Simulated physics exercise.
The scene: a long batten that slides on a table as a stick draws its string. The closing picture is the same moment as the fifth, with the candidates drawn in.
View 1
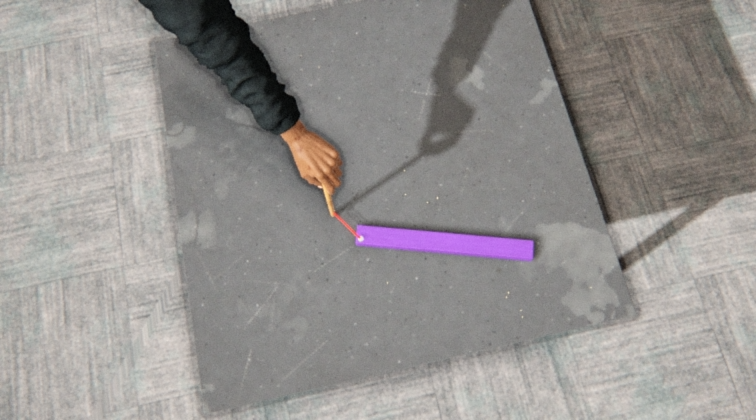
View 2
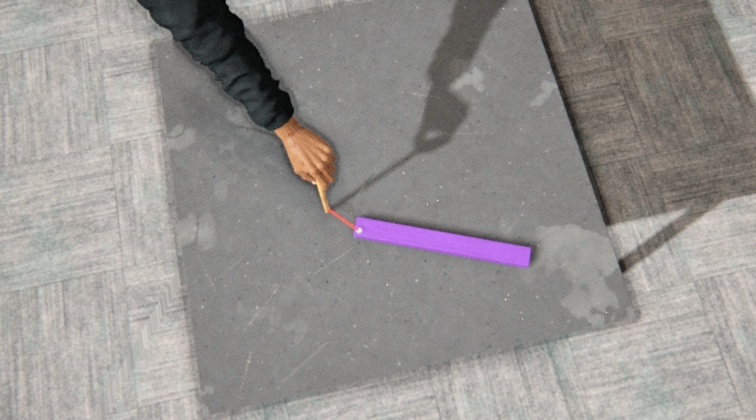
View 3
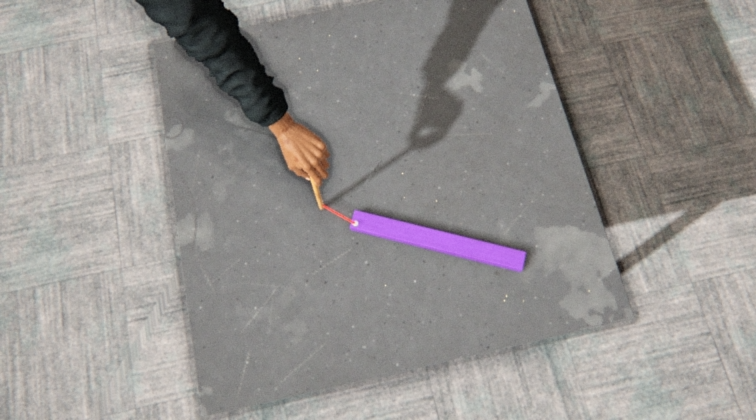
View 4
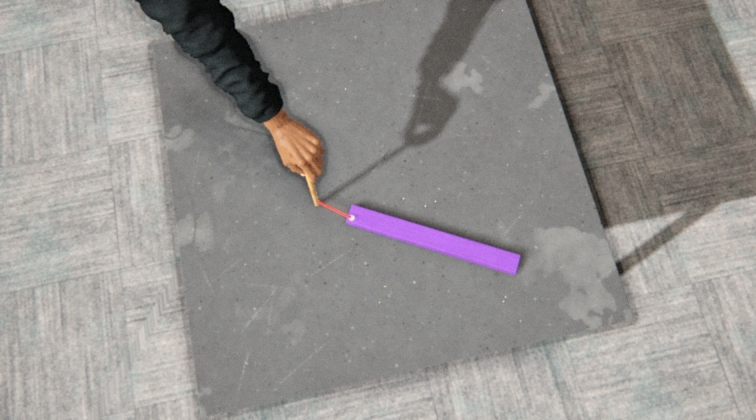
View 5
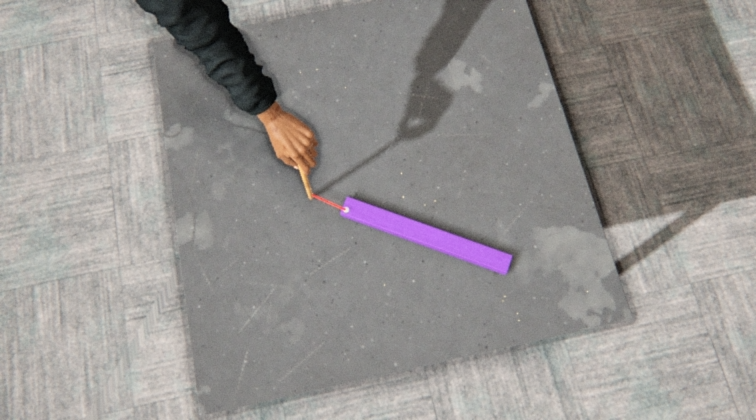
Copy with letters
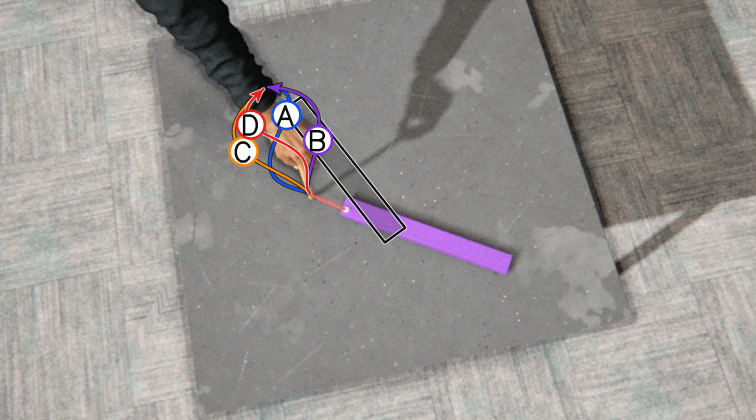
On a dark slab over grey carpet, a hand with a stick draws a red string, pulling a purple batten slightly up-left as it tilts.
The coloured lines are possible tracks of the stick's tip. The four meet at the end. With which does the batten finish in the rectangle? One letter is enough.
Path A puts it in the outline.
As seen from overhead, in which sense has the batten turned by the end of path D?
It turns clockwise.
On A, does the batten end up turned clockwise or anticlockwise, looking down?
It turns clockwise.
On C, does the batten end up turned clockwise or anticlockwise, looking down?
It turns clockwise.
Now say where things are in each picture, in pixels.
In the first picture, purple batten (444, 242).
In the second picture, purple batten (442, 241).
In the third picture, purple batten (437, 239).
In the fourth picture, purple batten (433, 238).
In the fifth picture, purple batten (426, 234).
On the marked copy, A from (310, 194) via (276, 140) to (268, 87); B from (310, 194) via (320, 124) to (268, 87); C from (310, 194) via (243, 152) to (263, 89); D from (310, 194) via (274, 139) to (263, 89); the outline at (342, 167).
With A. Early on, foot of the stick (270, 164), middle of the batten (377, 214).
Further on, foot of the stick (287, 116), middle of the batten (363, 197).
At the end, foot of the stick (266, 88), middle of the batten (342, 167); it lies in the outline.
As for the rest, B leaves its middle at (352, 157); C leaves its middle at (324, 175); D leaves its middle at (333, 169).
